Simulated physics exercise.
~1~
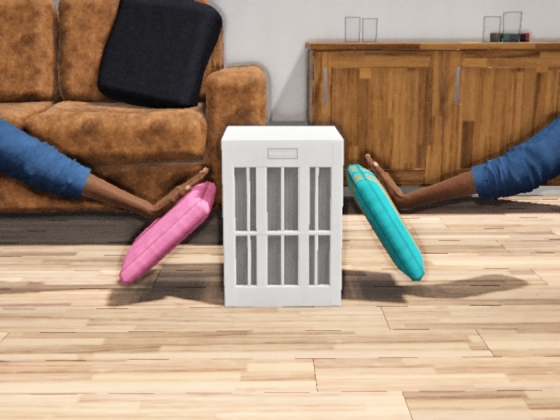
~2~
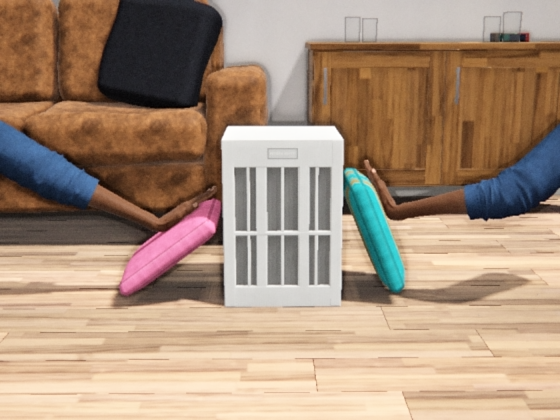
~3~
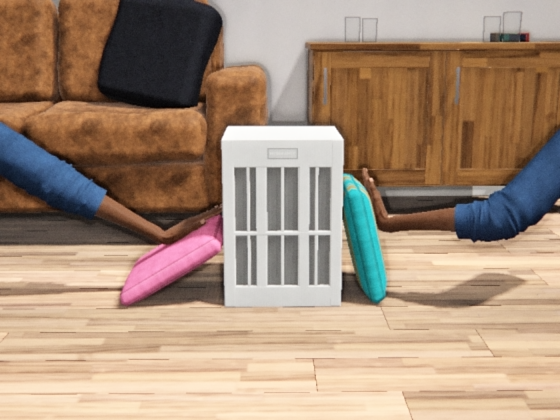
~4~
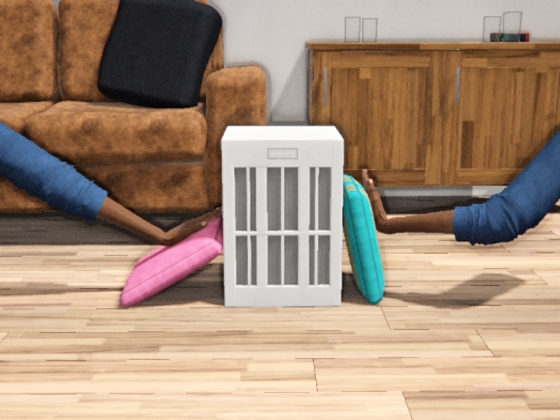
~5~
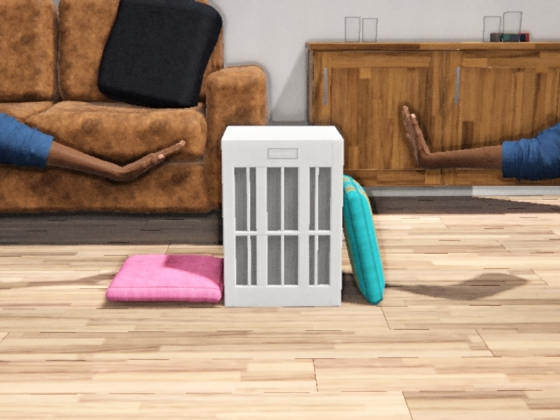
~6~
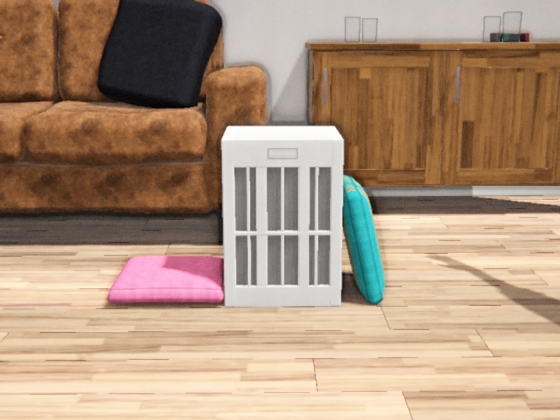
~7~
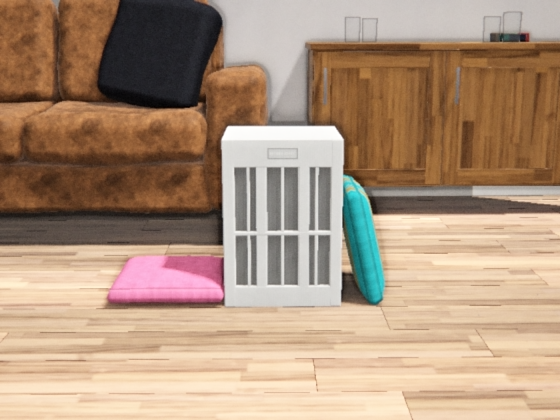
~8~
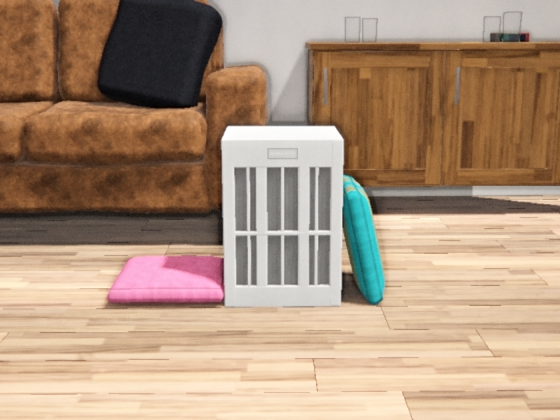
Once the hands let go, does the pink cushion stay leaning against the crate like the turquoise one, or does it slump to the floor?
The pink cushion slumps down flat on the floor beside the crate, while the turquoise cushion stays propped up against the other side.
